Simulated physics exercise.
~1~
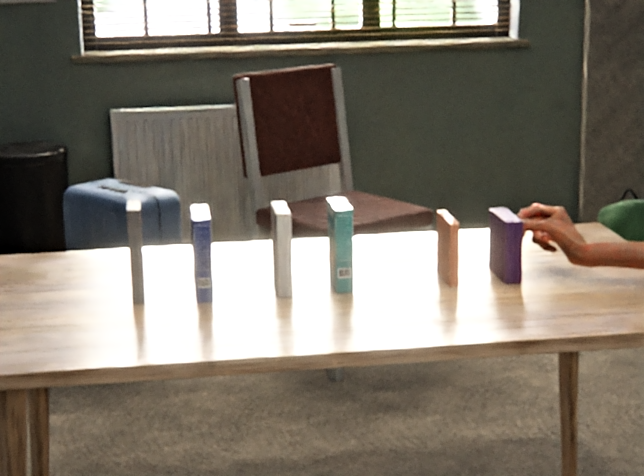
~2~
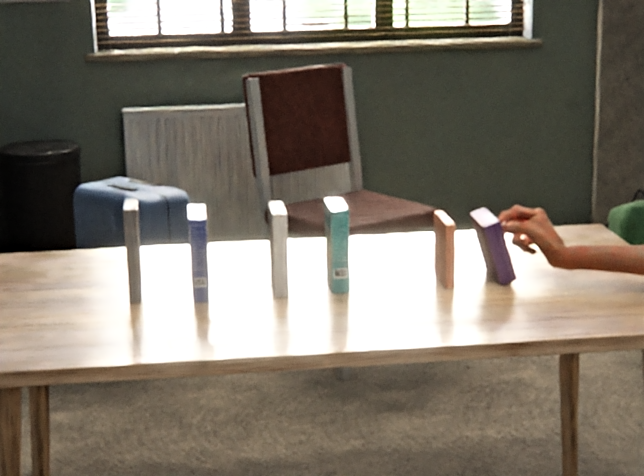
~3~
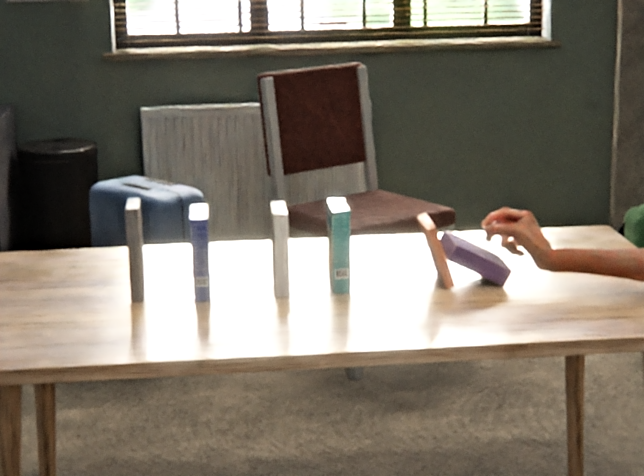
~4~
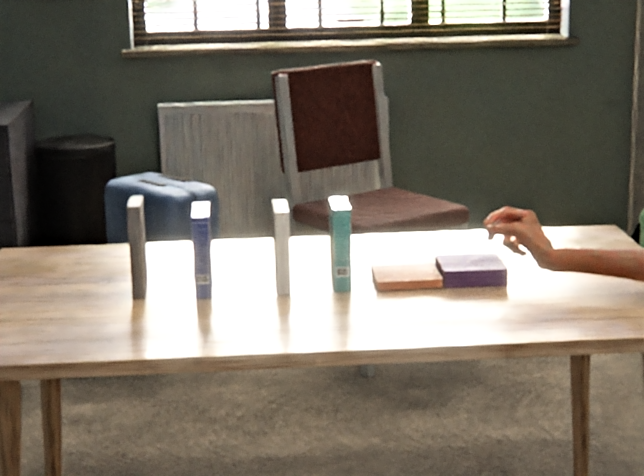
A hand tips the purple block left into the orange block, and both fall flat.
